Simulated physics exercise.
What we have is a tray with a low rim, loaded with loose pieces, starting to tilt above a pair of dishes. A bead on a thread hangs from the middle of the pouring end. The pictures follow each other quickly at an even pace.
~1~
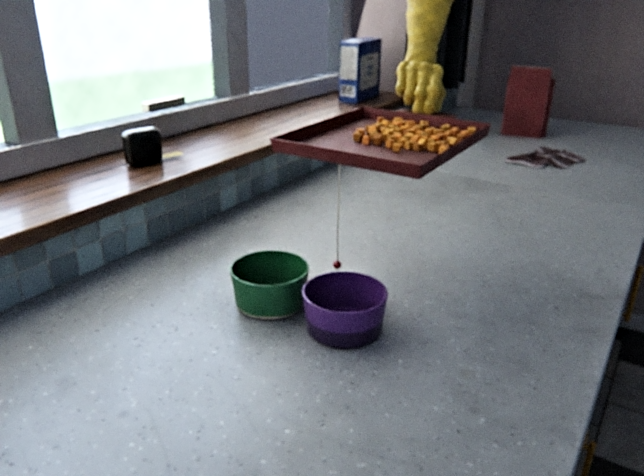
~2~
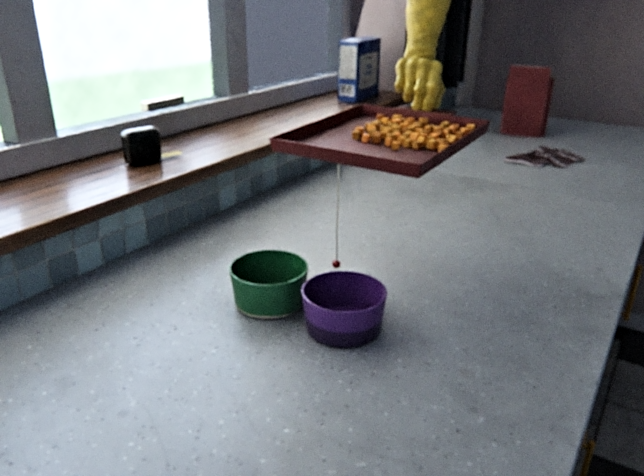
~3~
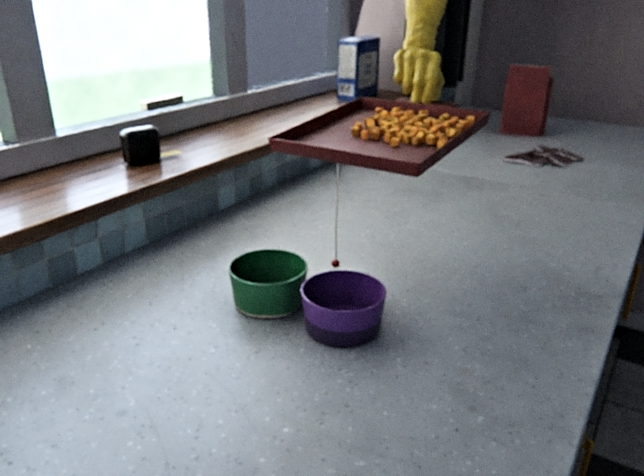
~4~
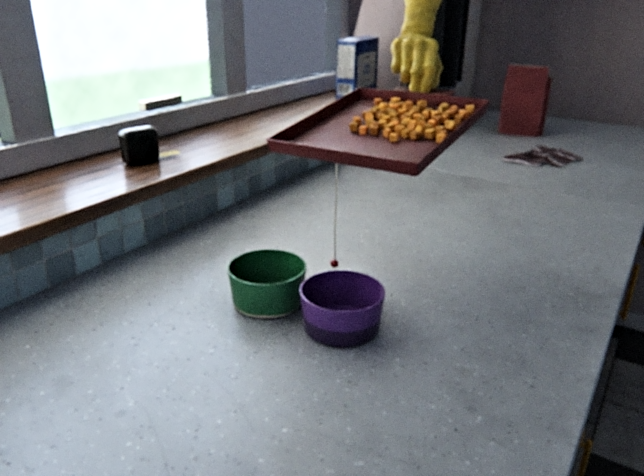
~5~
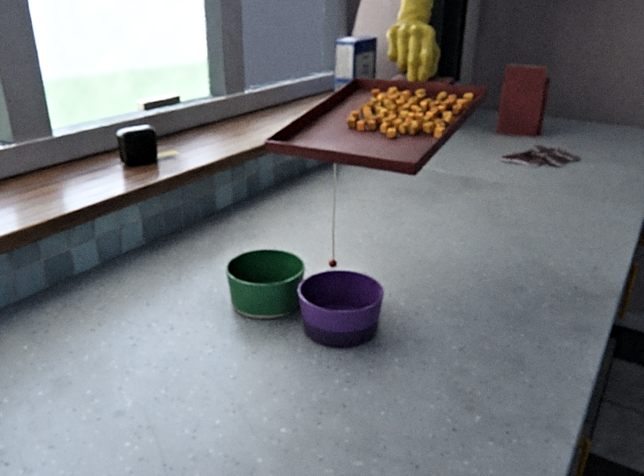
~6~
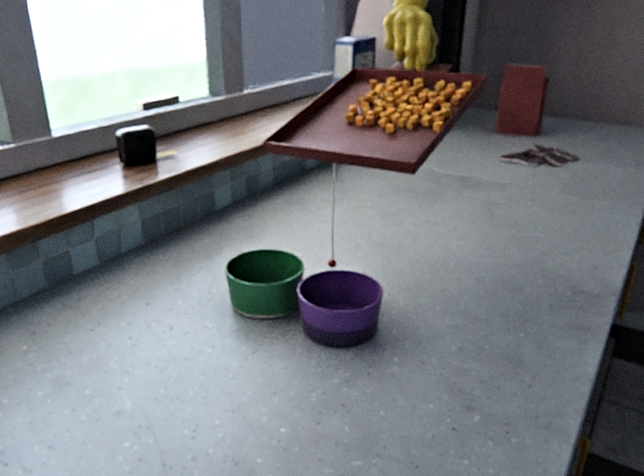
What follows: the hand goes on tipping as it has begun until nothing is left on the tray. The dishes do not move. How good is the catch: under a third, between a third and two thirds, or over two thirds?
The two hold between a third and two thirds of the load.
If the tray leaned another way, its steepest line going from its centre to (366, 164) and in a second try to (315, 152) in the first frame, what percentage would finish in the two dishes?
Roughly 40 per cent, and 70 per cent.
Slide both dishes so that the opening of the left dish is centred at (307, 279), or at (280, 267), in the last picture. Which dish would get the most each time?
At the first place the dish on the left, at the second the left dish.
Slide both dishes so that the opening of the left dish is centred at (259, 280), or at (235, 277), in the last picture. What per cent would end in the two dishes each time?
In turn 80 and 70 in a hundred.
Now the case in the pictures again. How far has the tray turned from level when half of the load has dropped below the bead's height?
Around 115° of tilt.
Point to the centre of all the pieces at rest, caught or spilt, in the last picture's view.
At about (293, 321).
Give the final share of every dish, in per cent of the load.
Left dish near 30 in a hundred; right dish near 20.
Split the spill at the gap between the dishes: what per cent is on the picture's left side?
Near 80 %.
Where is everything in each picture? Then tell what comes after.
In the first frame, corners of the pouring end at (273, 138) and (420, 164), level; middle of the load at (407, 135), croutons; left dish at (246, 297); right dish at (323, 325); bead on its thread at (337, 265).
In the second frame, corners of the pouring end at (272, 137) and (419, 163), level; middle of the load at (406, 132).
In the third frame, corners of the pouring end at (271, 137) and (418, 162), tipped barely, lowest at the left corner; middle of the load at (405, 127).
In the fourth frame, corners of the pouring end at (269, 139) and (417, 162), tipped a little, lowest at the left corner; middle of the load at (404, 119).
In the fifth frame, corners of the pouring end at (267, 140) and (414, 161), tipped a little, lowest at the left corner; middle of the load at (402, 112).
In the sixth frame, corners of the pouring end at (266, 141) and (413, 161), tipped clearly, lowest at the left corner; middle of the load at (401, 104); left dish at (241, 296); right dish at (318, 324).
Soon after the last picture, tray tipped steeply; nearly all on the tray; a small part in the air.
A little later, tray tipped right over; nearly all on the tray; a stray few in the right dish; a stray few in the left dish; a stray few outside both.
Later still, tray tipped past a quarter turn; about a quarter in the right dish; about a quarter in the left dish; about half outside both.
At rest, tray tipped past a quarter turn; about a quarter in the right dish; about a quarter in the left dish; about half outside both.
